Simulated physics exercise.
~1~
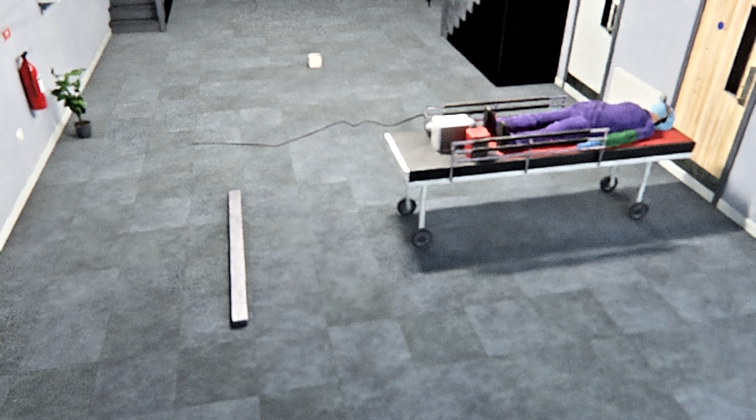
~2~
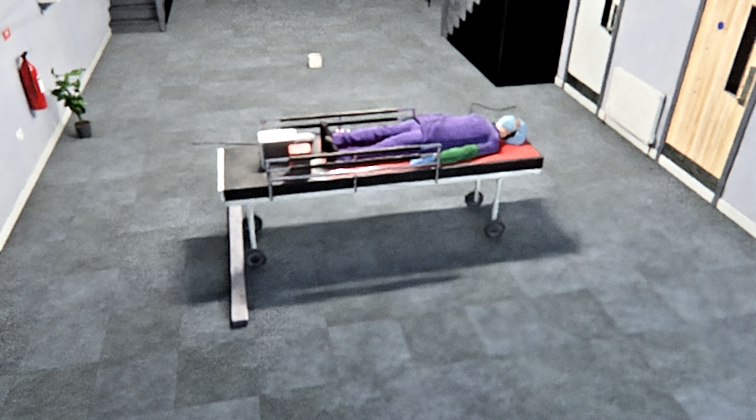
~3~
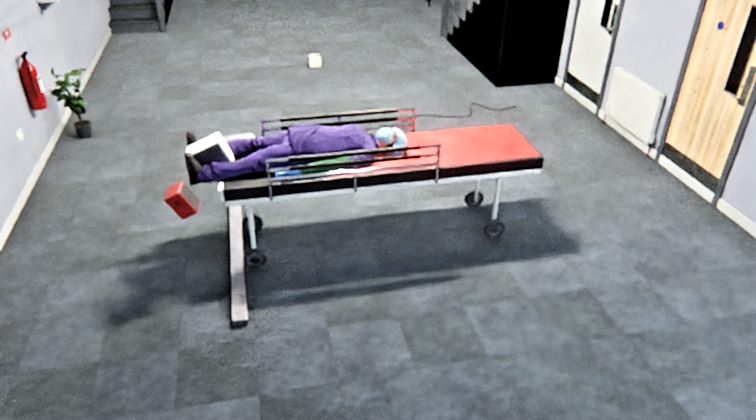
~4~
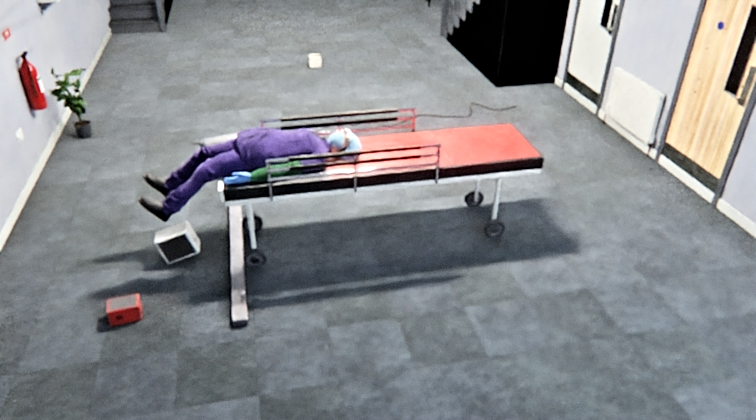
In a grey-floored corridor, a trolley carrying a person in purple rolled left and stopped short at a low sill; the person slid feet-first partly past the end, while a red box and a white monitor tumbled to the floor.
